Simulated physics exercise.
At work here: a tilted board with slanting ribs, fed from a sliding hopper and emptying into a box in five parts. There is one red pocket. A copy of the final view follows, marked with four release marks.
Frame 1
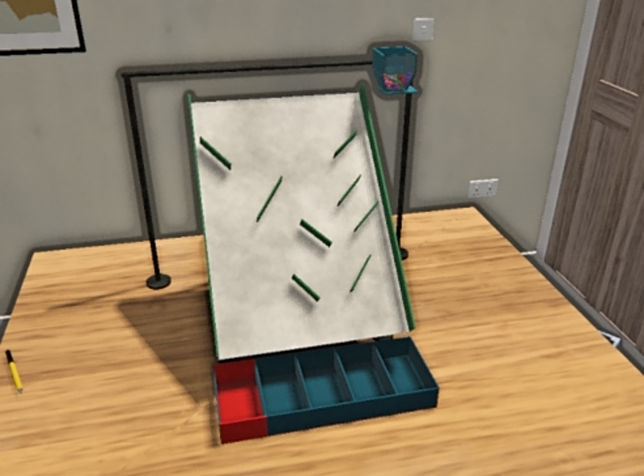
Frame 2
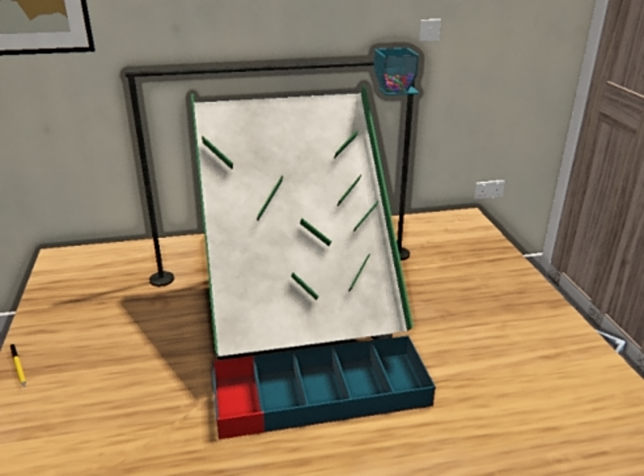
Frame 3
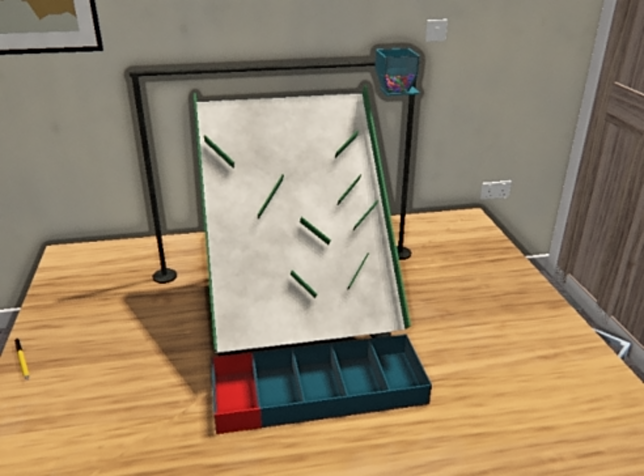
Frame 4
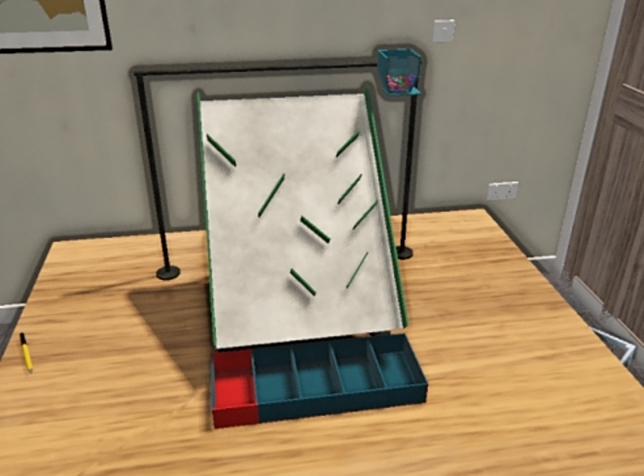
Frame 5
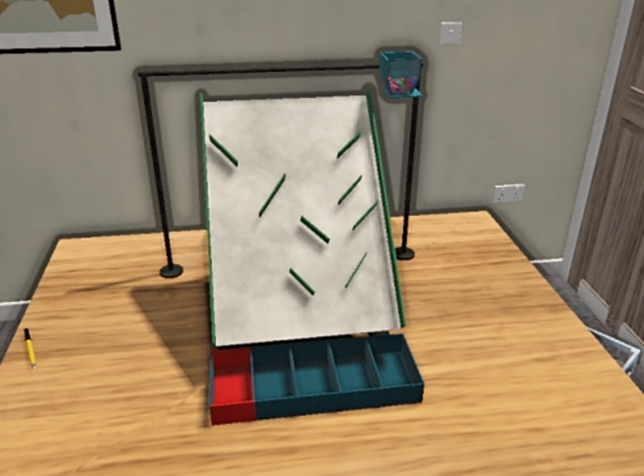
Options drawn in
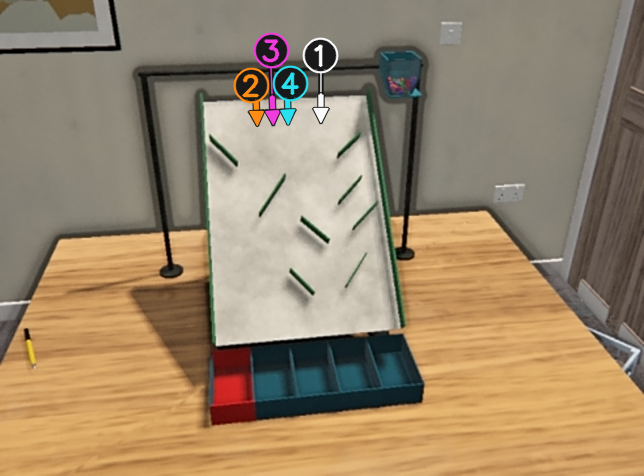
A tilted board with green slanting ribs standing motionless above a five-part box with one red pocket, the view shifting slightly.
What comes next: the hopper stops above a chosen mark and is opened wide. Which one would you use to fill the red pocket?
2 works best here.
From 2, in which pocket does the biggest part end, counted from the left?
The first from the left.
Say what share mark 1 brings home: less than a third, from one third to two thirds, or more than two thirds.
Less than a third.
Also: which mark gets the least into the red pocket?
Mark 1.
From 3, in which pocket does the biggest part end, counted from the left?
It is the first one.
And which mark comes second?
It is 3.
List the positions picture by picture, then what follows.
The first frame shows hopper near (394, 84), jelly beans, door shut.
The second frame shows ribs (202, 136) to (232, 163), (336, 152) to (357, 131), (258, 216) to (283, 175).
The third frame shows ribs (339, 200) to (361, 174), (301, 217) to (331, 241), (355, 226) to (378, 200).
The fourth frame shows ribs (291, 268) to (316, 293), (349, 285) to (368, 252).
The fifth frame shows red pocket near (233, 412), number 1 of 5 from the left.
On the marked copy, mark 1 meets the board at (320, 117); mark 2 meets the board at (257, 120); mark 3 meets the board at (273, 119); mark 4 meets the board at (288, 119).
For mark 1, none at all in the red pocket, the whole lot in other pockets.
For mark 2, all but a few in the red pocket, a small share in other pockets.
For mark 3, close to two thirds in the red pocket, close to a third in other pockets, only a few outside the box.
For mark 4, close to a quarter in the red pocket, close to two thirds in other pockets.
